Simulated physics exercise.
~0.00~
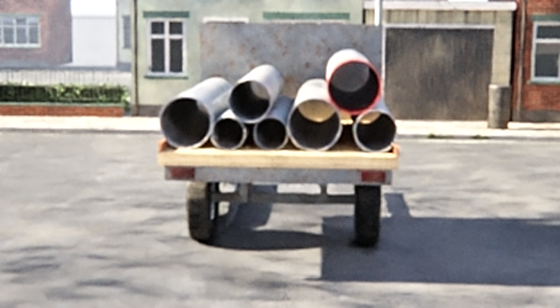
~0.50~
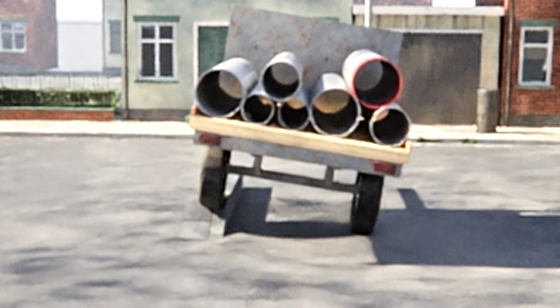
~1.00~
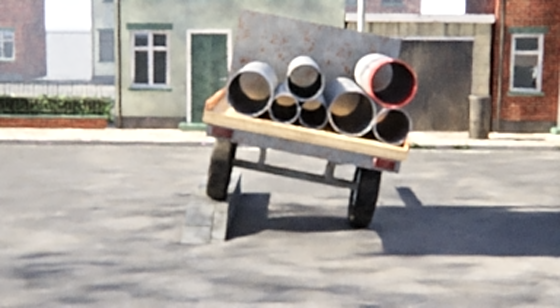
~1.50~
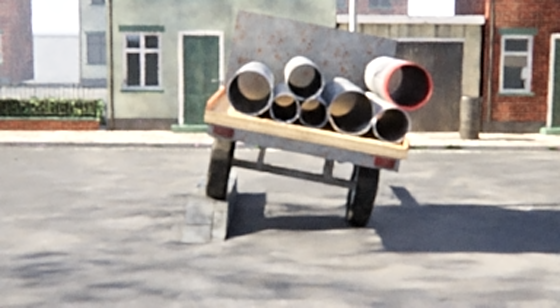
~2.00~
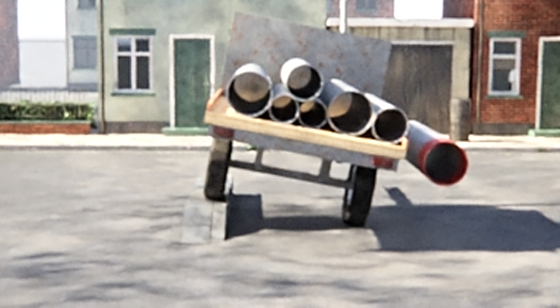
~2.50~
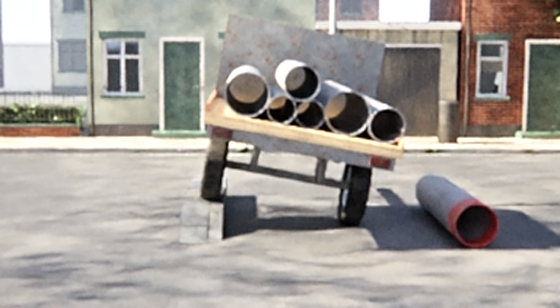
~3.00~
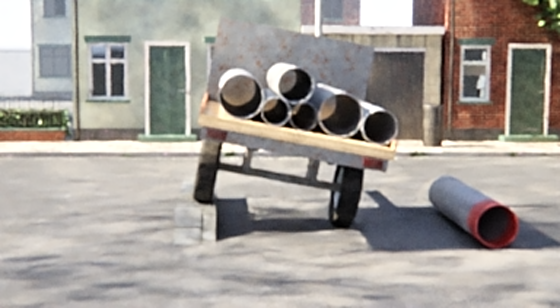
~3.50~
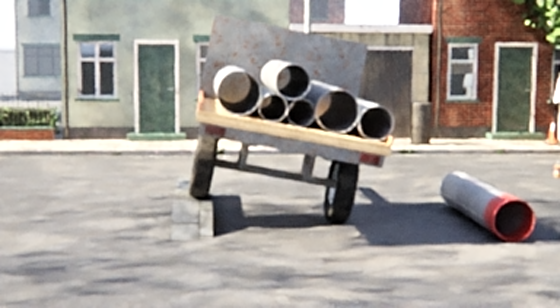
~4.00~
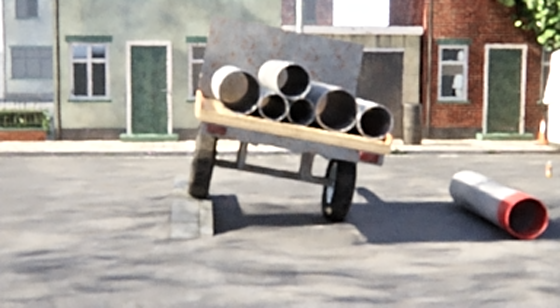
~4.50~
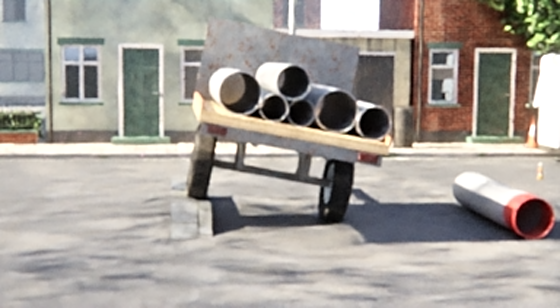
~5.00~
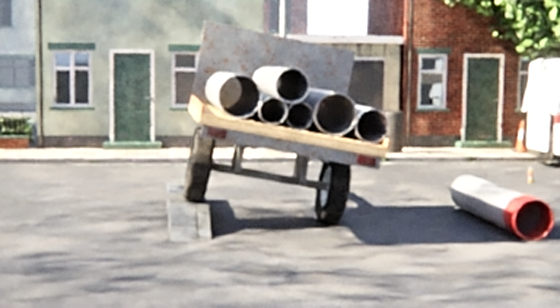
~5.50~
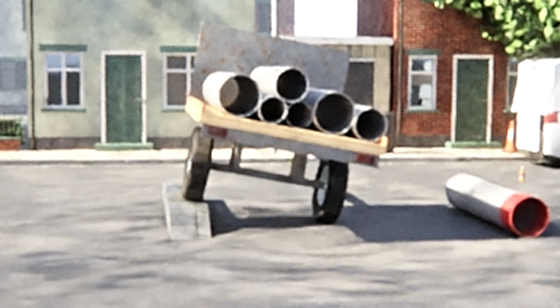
Red-marked pipe rolling off the right side of a tilting flat trailer and coming to rest on the road, others staying aboard.
